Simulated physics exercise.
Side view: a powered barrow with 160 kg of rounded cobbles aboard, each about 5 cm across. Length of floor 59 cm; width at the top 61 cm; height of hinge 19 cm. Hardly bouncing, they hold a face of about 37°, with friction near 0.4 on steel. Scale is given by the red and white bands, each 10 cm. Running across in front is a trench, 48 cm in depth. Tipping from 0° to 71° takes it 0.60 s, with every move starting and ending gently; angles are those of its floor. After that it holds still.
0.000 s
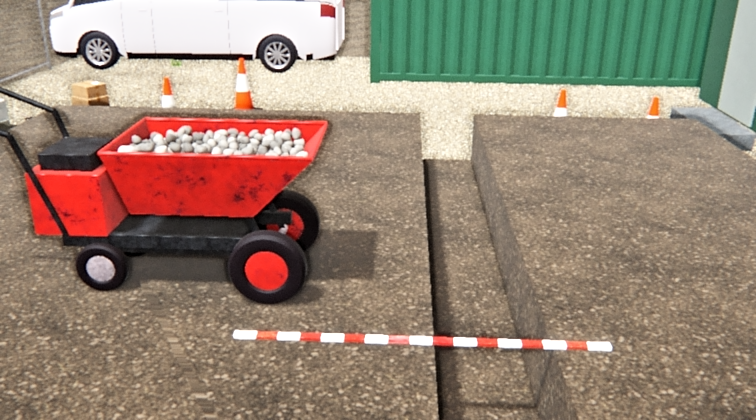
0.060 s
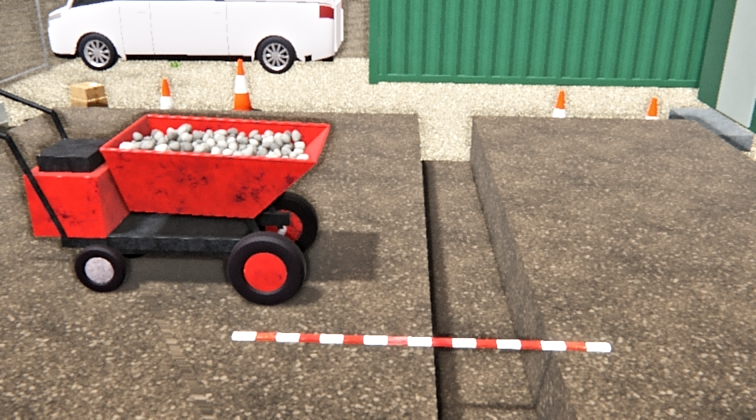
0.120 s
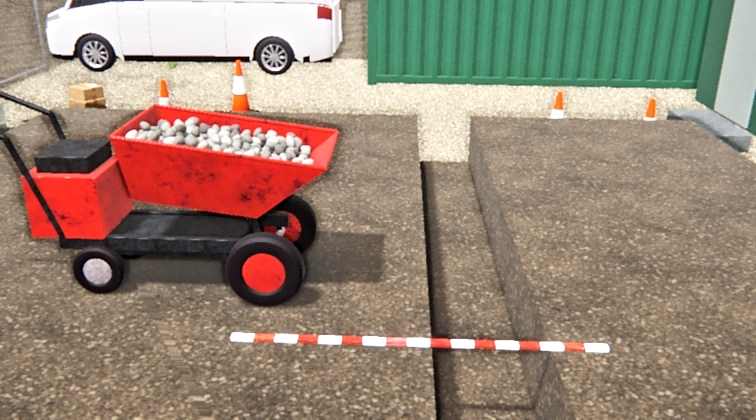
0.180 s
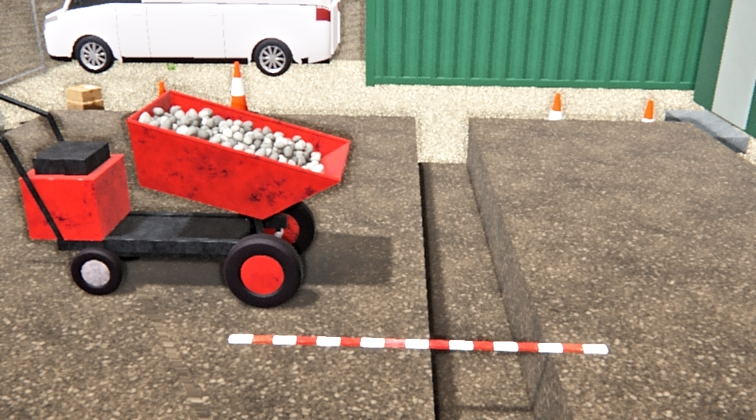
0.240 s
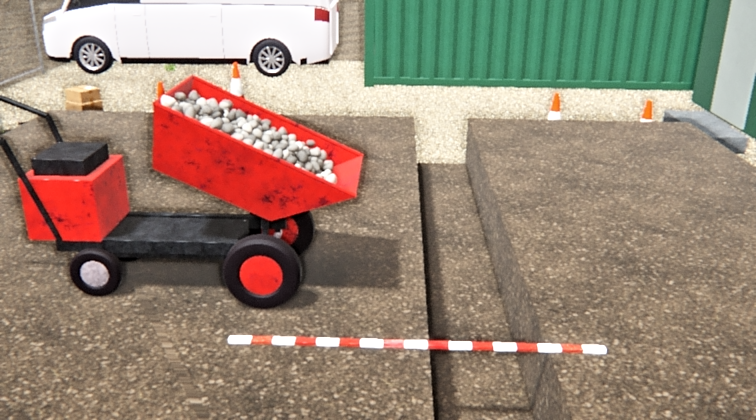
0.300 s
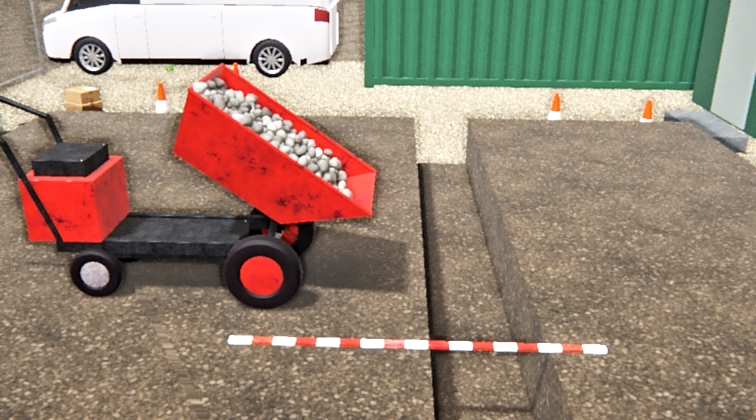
To begin with, a red powered barrow loaded with rounded grey and white stones stands level, left of a trench, behind a red and white banded pole. Its tray then starts tilting gently, the back rising and the lip dipping rightward. The tilt steepens markedly, with the stones still inside.
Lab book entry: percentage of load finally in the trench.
Approx. 88 percent.
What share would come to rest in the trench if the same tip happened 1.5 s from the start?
Trench share: Approx. 85%.
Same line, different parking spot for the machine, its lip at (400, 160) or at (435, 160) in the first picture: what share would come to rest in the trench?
Roughly 70 per cent, then 30 per cent.
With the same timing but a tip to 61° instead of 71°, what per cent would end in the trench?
It comes out at about 90 percent.
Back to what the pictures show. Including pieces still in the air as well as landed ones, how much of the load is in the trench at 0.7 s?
Roughly 20% by that time.
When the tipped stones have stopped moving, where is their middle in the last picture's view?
Roughly (479, 352), I'd say.
After 0.4 s the floor is at 60°; 100 % in the tray; the foremost stones are at (377, 223).
After 0.7 s the floor is at 71°; 66 % in the tray, 11 % short of the trench, 22 % in the trench; the foremost stones are at (469, 309).
After 1.0 s the floor is at 71°; 8 % in the tray, 12 % short of the trench, 80 % in the trench; the foremost stones are at (520, 327).
After 3.0 s the floor is at 71°; 0 % in the tray, 12 % short of the trench, 88 % in the trench; the foremost stones are at (530, 325).
